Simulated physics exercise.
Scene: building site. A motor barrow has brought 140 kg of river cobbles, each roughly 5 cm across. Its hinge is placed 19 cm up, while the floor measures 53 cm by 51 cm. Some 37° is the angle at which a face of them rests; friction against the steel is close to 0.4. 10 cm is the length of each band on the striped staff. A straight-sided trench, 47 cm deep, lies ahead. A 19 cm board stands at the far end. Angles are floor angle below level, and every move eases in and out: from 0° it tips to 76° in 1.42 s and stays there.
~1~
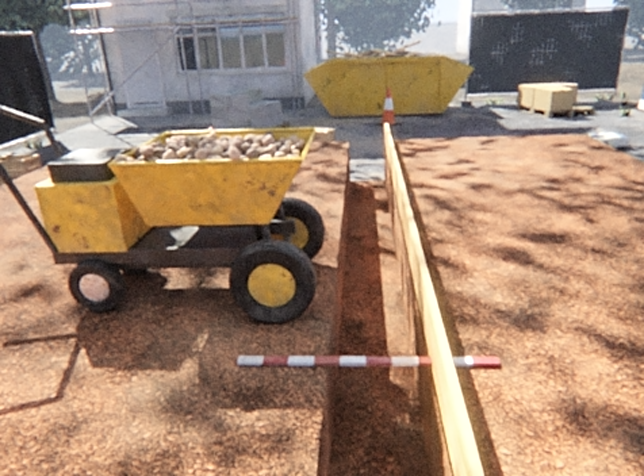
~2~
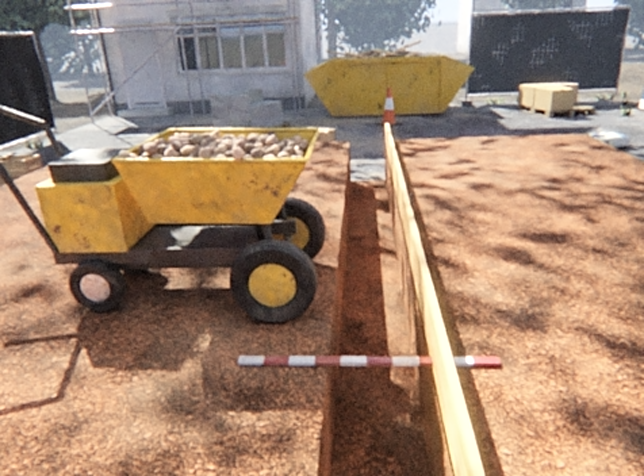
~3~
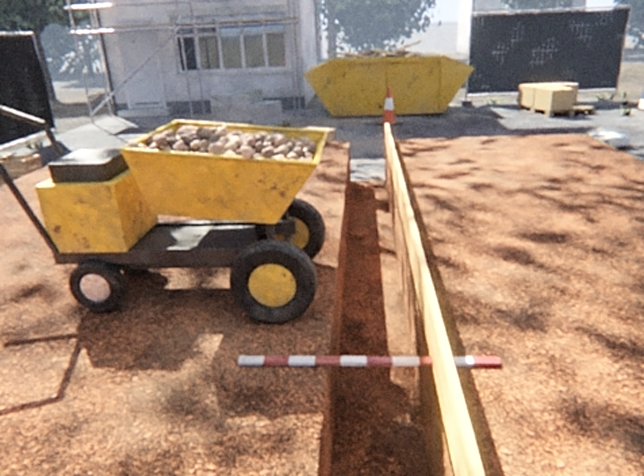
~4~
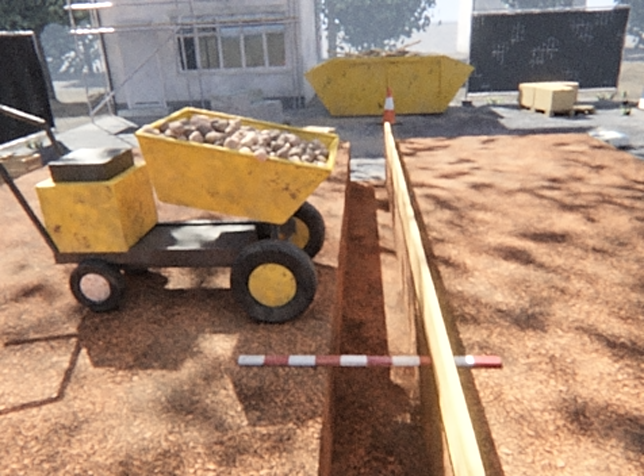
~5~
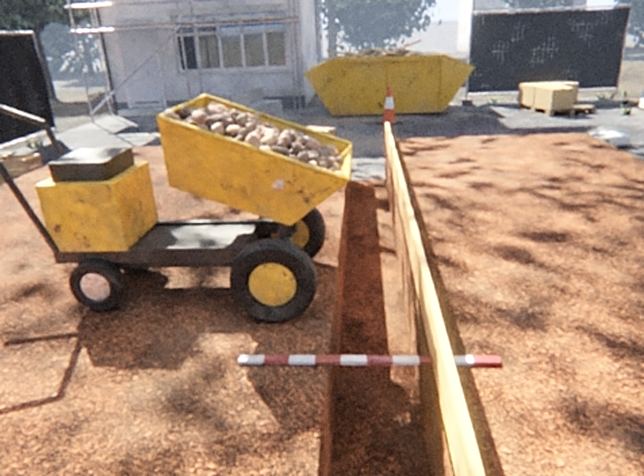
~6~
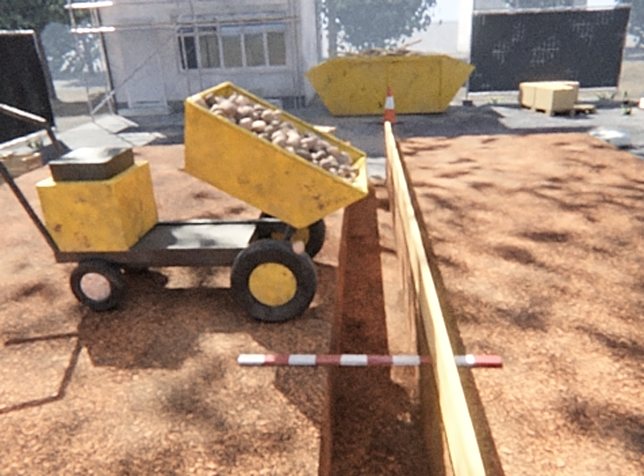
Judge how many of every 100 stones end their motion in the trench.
I would put it near 9 out of 100.
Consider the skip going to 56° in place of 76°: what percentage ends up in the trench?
It would be near 15 per cent.
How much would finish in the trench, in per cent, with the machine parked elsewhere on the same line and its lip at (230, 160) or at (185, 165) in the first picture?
Roughly 100 in a hundred, then 90 in a hundred.
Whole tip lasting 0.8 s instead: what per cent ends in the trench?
That would give about 10 percent.
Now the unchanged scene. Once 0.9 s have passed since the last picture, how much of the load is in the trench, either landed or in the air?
5 per cent, give or take.
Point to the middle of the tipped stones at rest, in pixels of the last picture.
In the last view, about (467, 284).
Then, 0.5 s after the last picture the floor is at 64°, 98 % in the skip, 1 % in the trench; the foremost stones are at (425, 257).
Then, 0.9 s after the last picture the floor is at 76°, 61 % in the skip, 5 % in the trench, 34 % past the trench; the foremost stones are at (564, 286).
Then, 1.3 s after the last picture the floor is at 76°, 47 % in the skip, 7 % in the trench, 45 % past the trench; the foremost stones are past the picture's edge.
Then, 3.2 s after the last picture the floor is at 76°, 42 % in the skip, 9 % in the trench, 49 % past the trench; the foremost stones are past the picture's edge.
